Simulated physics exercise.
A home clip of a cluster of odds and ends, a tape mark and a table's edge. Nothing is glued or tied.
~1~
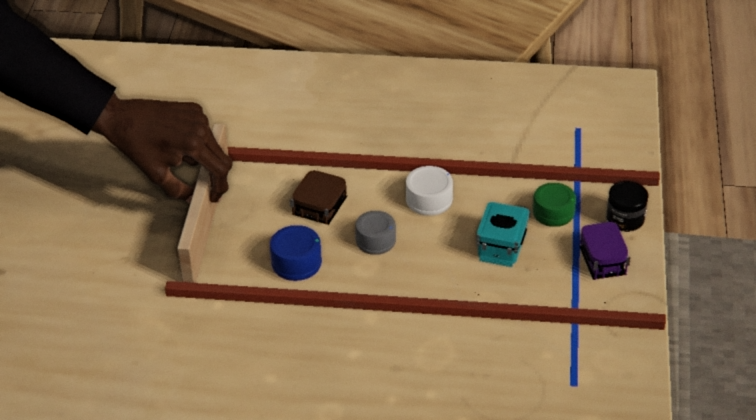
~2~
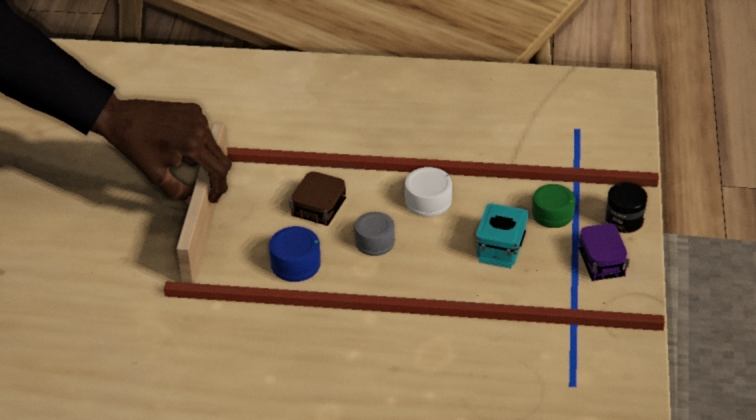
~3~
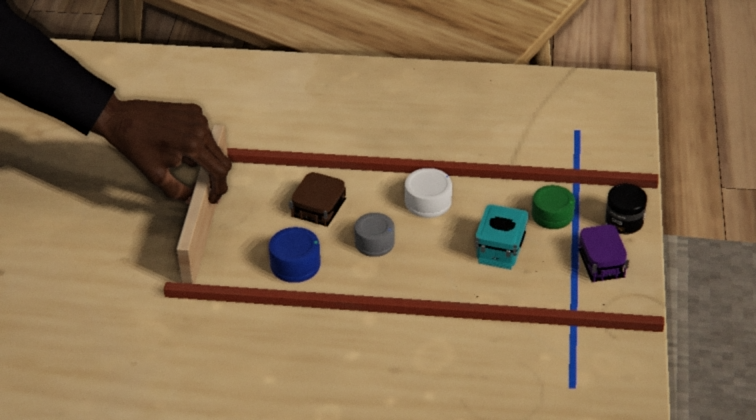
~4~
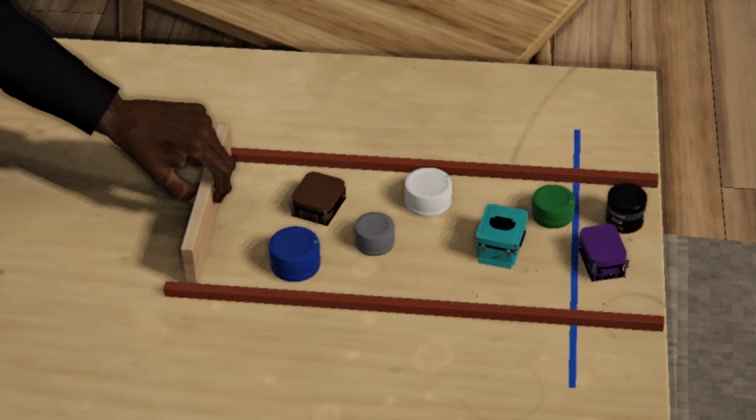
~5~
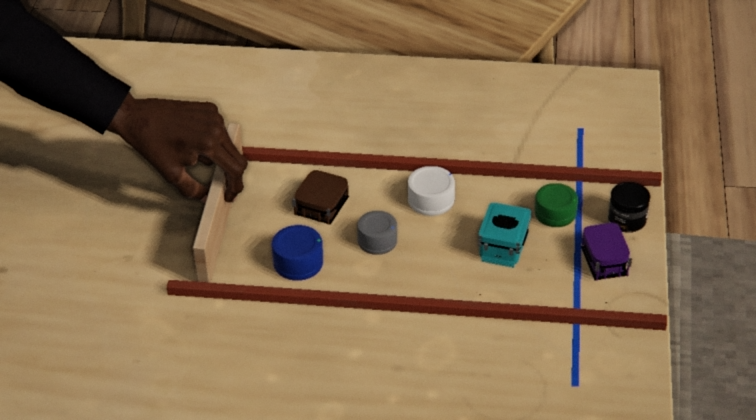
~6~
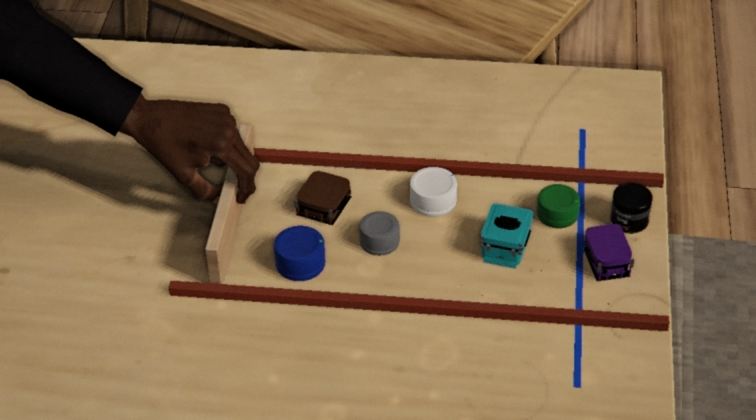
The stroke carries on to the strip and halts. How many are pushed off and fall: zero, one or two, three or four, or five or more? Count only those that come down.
As it turns out, the number that fall off is three or four.
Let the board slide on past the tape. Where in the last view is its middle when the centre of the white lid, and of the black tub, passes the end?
For the white lid at (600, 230), for the black tub at (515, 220).
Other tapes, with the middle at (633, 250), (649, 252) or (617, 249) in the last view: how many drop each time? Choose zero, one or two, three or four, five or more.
One after another: At least five; at least five; five or more.
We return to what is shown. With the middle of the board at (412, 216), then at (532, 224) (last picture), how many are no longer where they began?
First 4, then 8.
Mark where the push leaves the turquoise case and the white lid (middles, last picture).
About (643, 247), and the other about (647, 203).
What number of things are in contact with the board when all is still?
It touches 3.
Soon after, none off yet; black tub at rest near (631, 209); purple case at rest near (608, 253); green lid at rest near (558, 206).
Then, none off yet; black tub moved about its own width near (669, 214); purple case moving near (619, 256); green lid moved well along near (627, 216).
By the end, the number that fall off is three or four; fallen, green lid, purple case and black tub.
